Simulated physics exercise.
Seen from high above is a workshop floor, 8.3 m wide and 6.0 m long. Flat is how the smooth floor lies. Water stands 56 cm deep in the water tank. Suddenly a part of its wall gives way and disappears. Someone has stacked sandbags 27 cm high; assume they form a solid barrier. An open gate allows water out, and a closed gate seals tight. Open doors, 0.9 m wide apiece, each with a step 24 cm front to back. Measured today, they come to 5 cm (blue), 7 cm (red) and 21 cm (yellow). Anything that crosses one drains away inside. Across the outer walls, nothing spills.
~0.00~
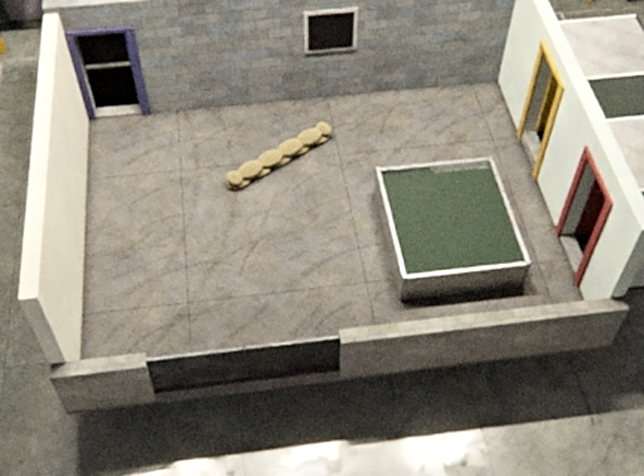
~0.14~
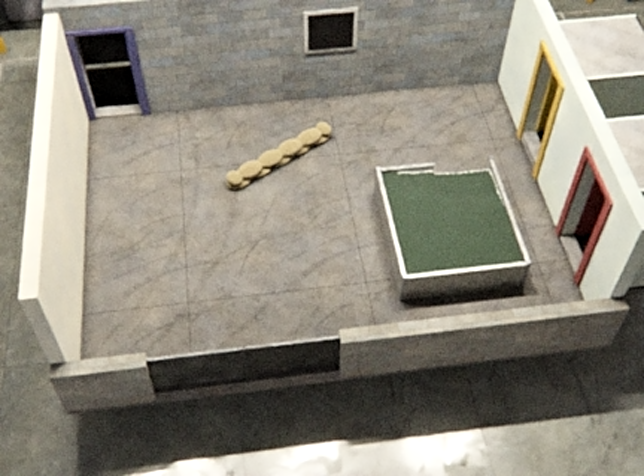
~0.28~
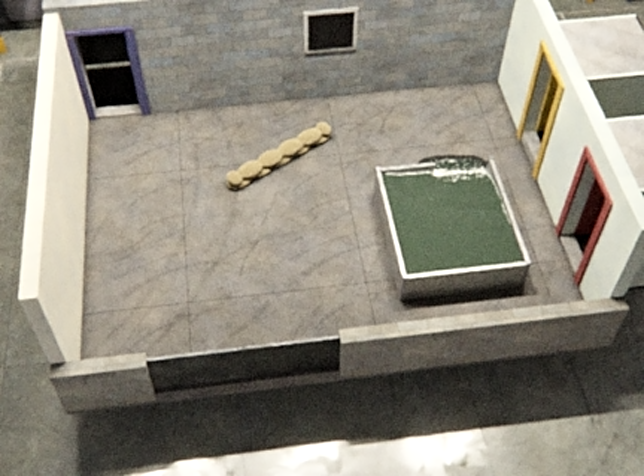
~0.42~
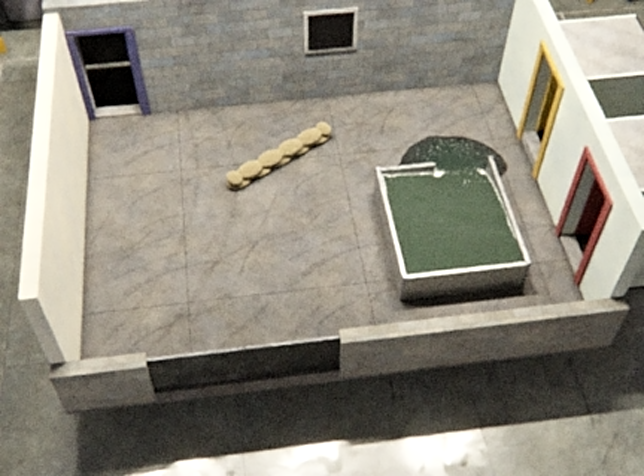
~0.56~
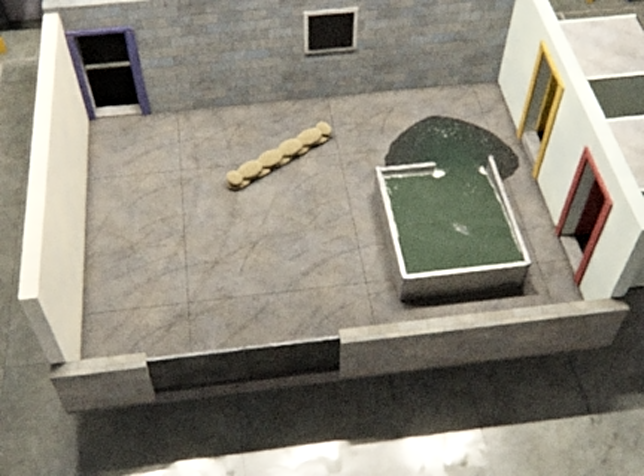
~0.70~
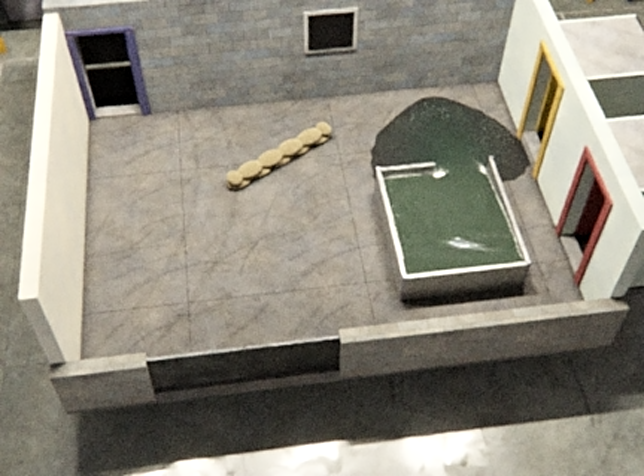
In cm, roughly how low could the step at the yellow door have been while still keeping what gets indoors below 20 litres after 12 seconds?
About 11 cm.
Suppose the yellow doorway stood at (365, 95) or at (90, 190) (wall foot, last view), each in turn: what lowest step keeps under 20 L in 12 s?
Minimums: Roughly 14.0 cm and 7.0 cm.
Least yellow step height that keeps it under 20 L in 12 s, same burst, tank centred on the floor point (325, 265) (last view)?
A height near 7.0 cm.
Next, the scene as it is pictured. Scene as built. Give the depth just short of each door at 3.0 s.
Depths in cm: Blue 0, red 0, yellow 8.
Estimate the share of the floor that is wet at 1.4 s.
Wet: Close to 15 %.
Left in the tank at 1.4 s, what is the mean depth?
It averages close to 42 centimetres.
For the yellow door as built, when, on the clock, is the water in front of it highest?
About 4.5 seconds.
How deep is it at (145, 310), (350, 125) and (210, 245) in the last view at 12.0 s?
The depths come to about 5, 7 and 4 cm.
After 1.4 s water covers 15 % of the floor, deepest (36 cm) near (499, 82); 5 cm at the yellow door, 0 litres in over its 21 cm step.
After 3.0 s water covers 25 % of the floor, deepest (28 cm) near (466, 117); 8 cm at the yellow door, 0 litres in over its 21 cm step.
After 12.0 s water covers 100 % of the floor, deepest (10 cm) near (243, 369); 6 cm at the yellow door, 0 litres in over its 21 cm step.
At the yellow door as built, the water arrived by 1.0 s and peaked near 14 cm at 4.4 s.
Run again over the same 12 s with other heights there, 40 litres in over 9 cm, 10 litres over 12.5 cm. The limit of 20 litres is kept from about 11 cm up.
